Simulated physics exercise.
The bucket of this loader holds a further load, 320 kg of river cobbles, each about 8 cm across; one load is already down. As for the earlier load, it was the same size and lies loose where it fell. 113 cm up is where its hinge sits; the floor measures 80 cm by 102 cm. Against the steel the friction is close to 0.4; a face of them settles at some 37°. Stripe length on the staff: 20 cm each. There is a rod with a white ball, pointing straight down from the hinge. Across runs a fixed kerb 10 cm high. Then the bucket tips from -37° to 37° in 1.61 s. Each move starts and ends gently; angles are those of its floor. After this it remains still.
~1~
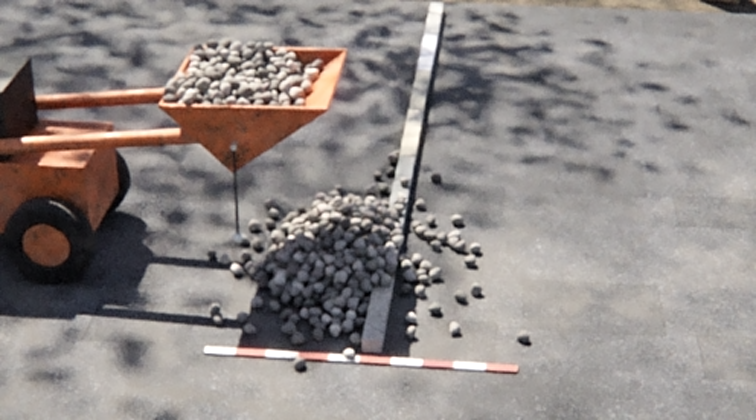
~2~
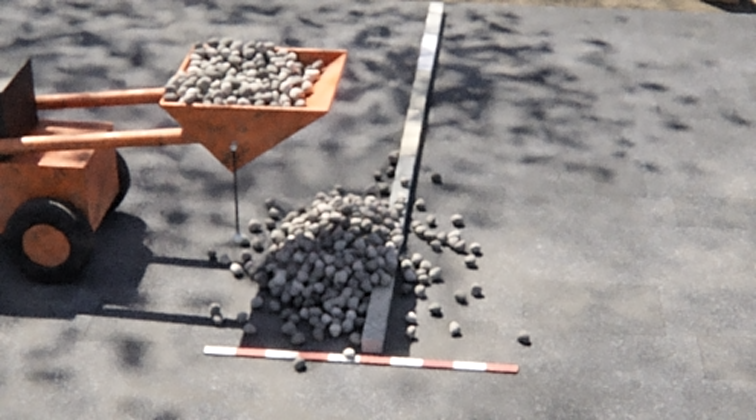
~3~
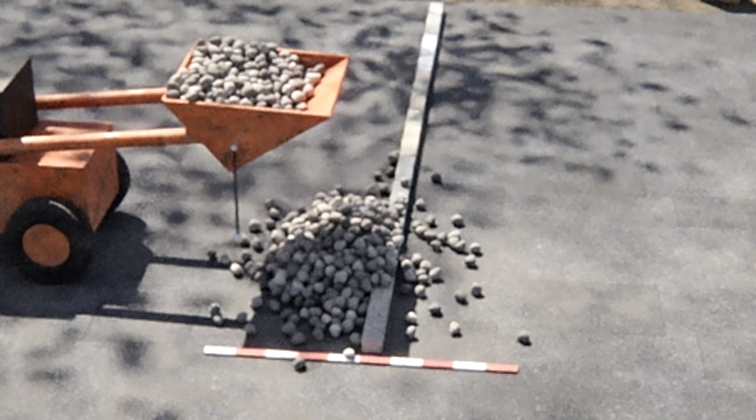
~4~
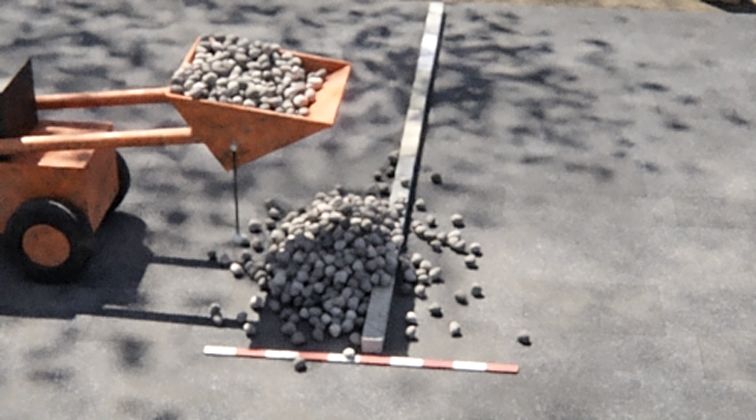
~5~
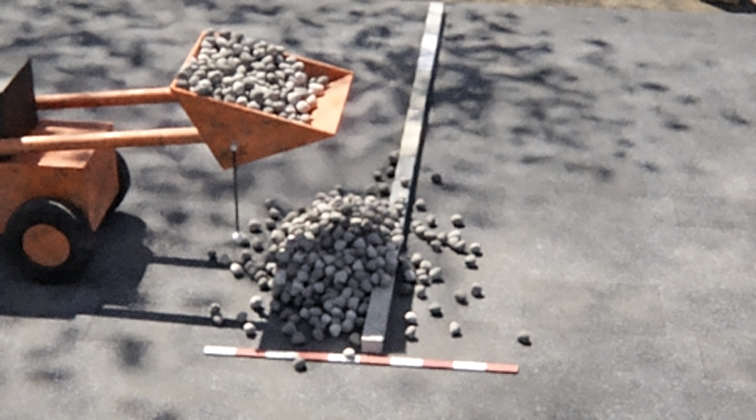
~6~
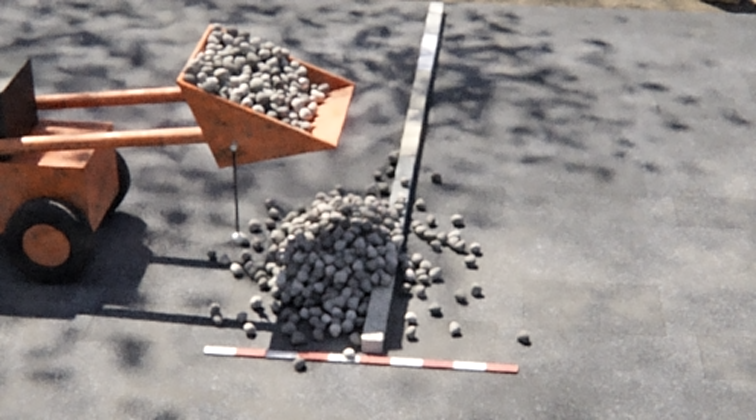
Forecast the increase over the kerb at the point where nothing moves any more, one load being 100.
I would say 49 per cent.
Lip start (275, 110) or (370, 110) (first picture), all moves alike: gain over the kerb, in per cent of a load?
Case one about 5 %, case two about 90 %.
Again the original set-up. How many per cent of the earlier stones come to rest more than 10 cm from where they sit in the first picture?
Around 10 in a hundred.
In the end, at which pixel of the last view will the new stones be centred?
Their middle is at about (390, 246).
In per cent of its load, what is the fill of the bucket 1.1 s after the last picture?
Estimate: 35 % remaining inside, roughly.
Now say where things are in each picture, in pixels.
The first picture shows lip at (327, 110), floor tilted -37°, highest stones at (238, 48). The earlier load is highest near (352, 232), 24 cm above ground level, 94 % on this side of the kerb, 7 % over the kerb.
The second picture shows lip at (328, 112), floor tilted -36°, highest stones at (234, 50).
In the third picture, the bucket is at -33°, its lip at (330, 117); the top of the load is at (232, 47).
The fourth picture shows lip at (333, 125), floor tilted -28°, highest stones at (230, 47).
The fifth picture shows lip at (335, 135), floor tilted -21°, highest stones at (226, 42).
In the sixth picture, the bucket is at -14°, its lip at (336, 147); the top of the load is at (223, 41).
Then, 0.6 s after the last picture the floor is at 26°; in per cent of one load, 96 in the bucket, 98 on this side of the kerb, 7 over the kerb; the foremost stones are at (472, 279).
Then, 1.1 s after the last picture the floor is at 37°; in per cent of one load, 34 in the bucket, 154 on this side of the kerb, 12 over the kerb; the foremost stones are at (472, 282).
Then, 1.5 s after the last picture the floor is at 37°; in per cent of one load, 3 in the bucket, 162 on this side of the kerb, 36 over the kerb; the foremost stones are at (493, 271).
Then, 4.0 s after the last picture the floor is at 37°; in per cent of one load, 0 in the bucket, 144 on this side of the kerb, 56 over the kerb; the foremost stones are at (536, 264). Net gain over the kerb, 49.
